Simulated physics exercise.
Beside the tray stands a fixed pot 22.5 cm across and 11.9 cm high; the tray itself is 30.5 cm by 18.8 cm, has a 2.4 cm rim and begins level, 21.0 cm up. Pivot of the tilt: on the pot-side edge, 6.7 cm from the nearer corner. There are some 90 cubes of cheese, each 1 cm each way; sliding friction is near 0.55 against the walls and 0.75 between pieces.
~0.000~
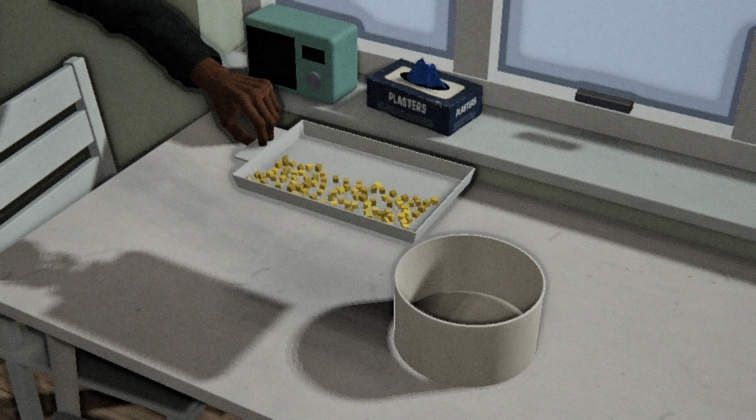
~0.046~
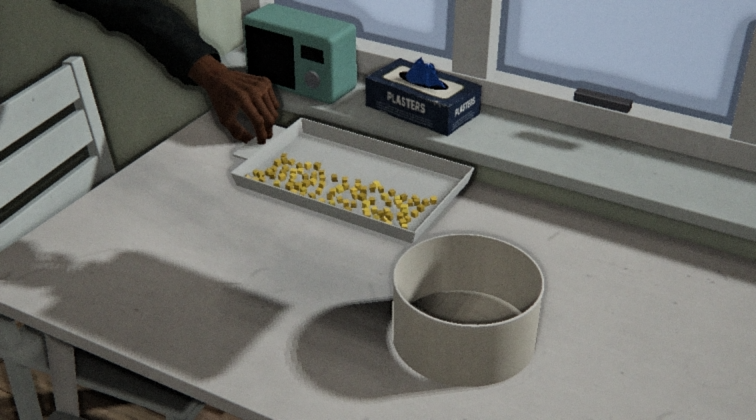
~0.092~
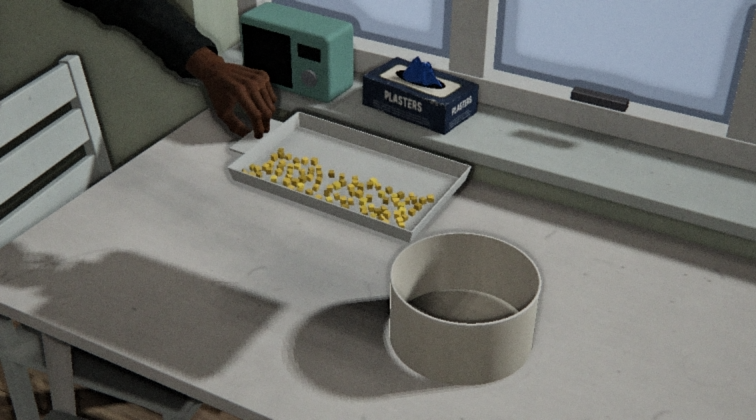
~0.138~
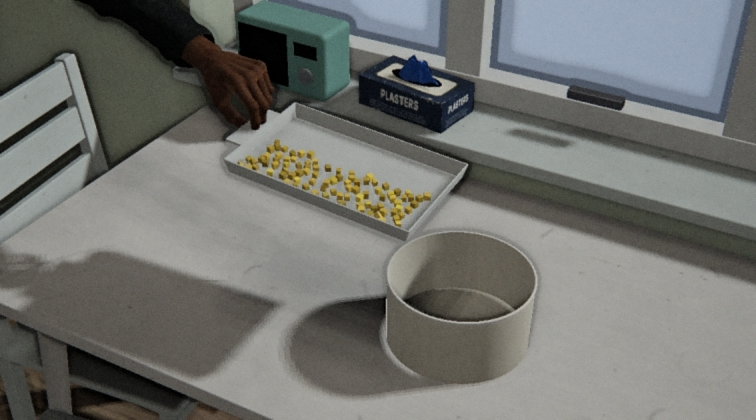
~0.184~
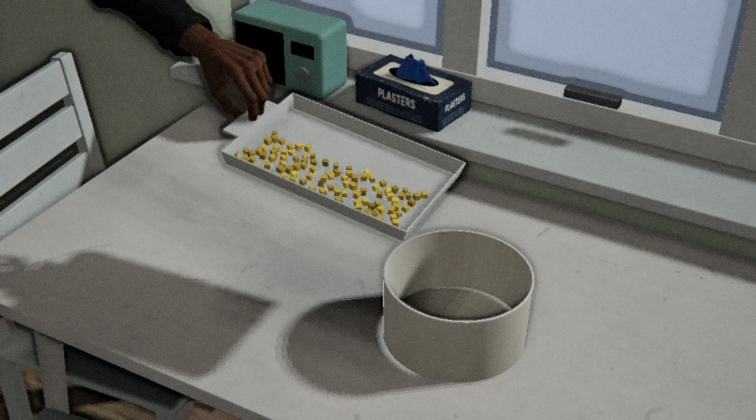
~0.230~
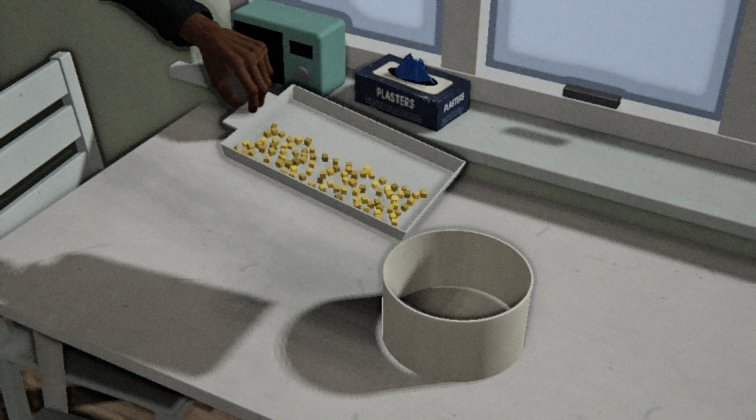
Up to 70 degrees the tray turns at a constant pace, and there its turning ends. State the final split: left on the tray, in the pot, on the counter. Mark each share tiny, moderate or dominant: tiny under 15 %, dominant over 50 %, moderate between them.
Tray: Dominant, pot: Moderate, counter: Tiny.
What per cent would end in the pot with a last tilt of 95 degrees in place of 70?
Pot share: About 95 per cent.
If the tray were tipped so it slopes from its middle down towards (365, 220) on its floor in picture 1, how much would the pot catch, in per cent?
5 %.
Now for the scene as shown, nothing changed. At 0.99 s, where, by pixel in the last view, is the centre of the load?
Near (401, 216).
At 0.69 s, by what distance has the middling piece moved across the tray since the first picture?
Around 2 centimetres.
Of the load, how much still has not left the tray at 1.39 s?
Around 60 percent.
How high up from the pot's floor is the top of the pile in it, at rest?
I'd put it at close to 1.0 centimetres.
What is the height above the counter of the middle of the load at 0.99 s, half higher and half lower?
Roughly 24 centimetres, more or less.
After 0.69 s, tilt 39 degrees; the tray holds 100 %, the pot 0 %.
After 0.99 s, tilt 58 degrees; the tray holds 90 %, the pot 0 %.
Then, at 1.39 s, tilt 70 degrees; the tray holds 60 %, the pot 35 %.
By 2.5 s all is still; tray 60 %, pot 35 %, counter 5 %.
